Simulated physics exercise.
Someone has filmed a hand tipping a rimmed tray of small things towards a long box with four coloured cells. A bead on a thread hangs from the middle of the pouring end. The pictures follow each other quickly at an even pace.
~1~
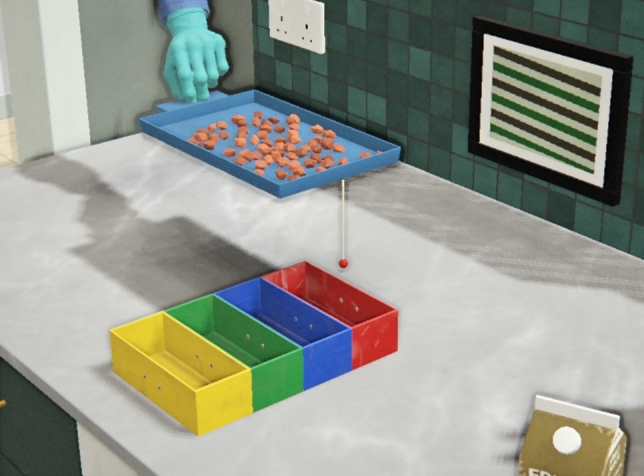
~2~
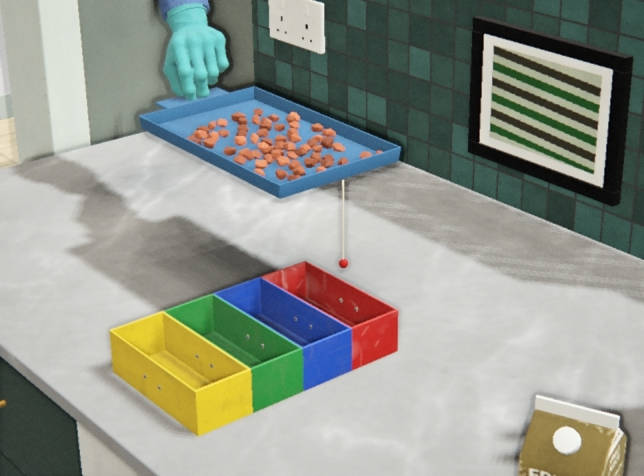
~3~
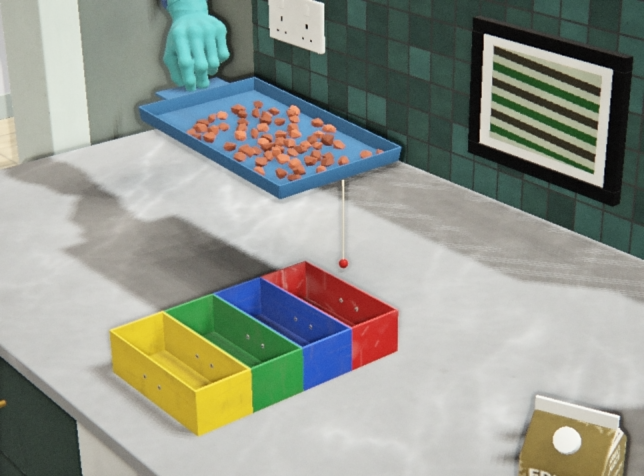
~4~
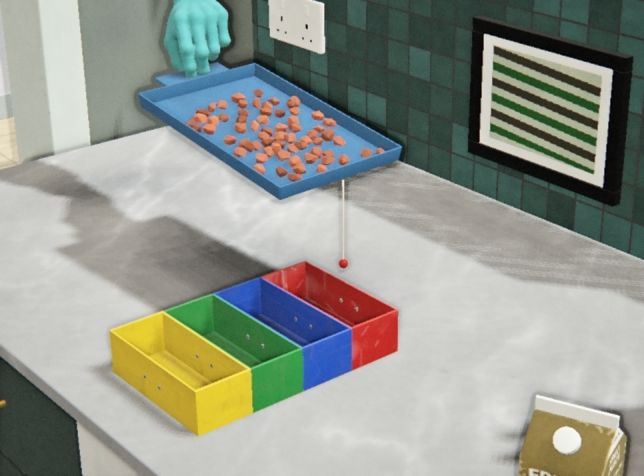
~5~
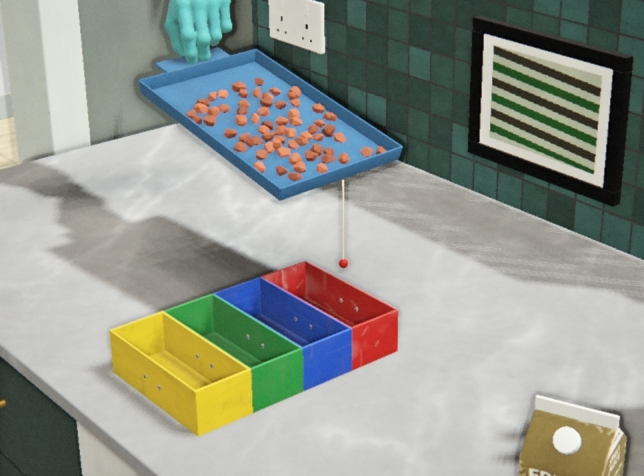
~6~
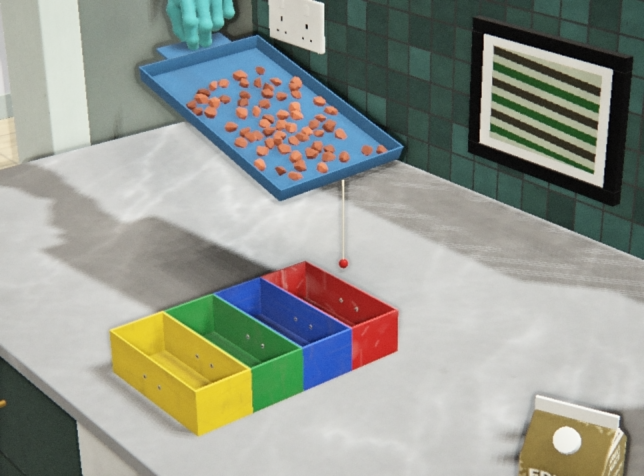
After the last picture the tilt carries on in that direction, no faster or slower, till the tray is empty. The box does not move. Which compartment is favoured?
Most goes to the red cell.
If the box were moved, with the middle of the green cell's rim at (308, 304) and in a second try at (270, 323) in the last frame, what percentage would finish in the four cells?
In turn 100 and 90 in a hundred.
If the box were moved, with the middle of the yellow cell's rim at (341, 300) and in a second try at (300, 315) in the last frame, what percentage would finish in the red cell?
About 0 and 0 per cent.
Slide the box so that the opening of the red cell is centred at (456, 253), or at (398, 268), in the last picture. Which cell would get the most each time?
First the cell in yellow, then the green cell.
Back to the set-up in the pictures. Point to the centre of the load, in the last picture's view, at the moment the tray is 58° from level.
Around (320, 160).
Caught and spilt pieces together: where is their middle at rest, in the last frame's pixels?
Around (353, 336).
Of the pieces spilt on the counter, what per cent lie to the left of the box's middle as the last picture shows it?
It comes to 0 per cent or so.
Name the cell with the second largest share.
Next in line is the blue cell.
Just after the last frame, tray tipped steeply; almost all on the tray; just a few falling or outside the box.
A moment on, tray tipped right over; roughly two thirds on the tray; about a tenth in the blue cell; about a tenth in the red cell; roughly a quarter falling or outside the box.
Further on, tray tipped past a quarter turn; roughly half in the red cell; roughly a quarter in the blue cell; roughly a third falling or outside the box.
When it is over, tray tipped past a quarter turn; roughly half in the red cell; roughly a quarter in the blue cell; not one in the yellow cell; not one in the green cell; roughly a third outside the box.
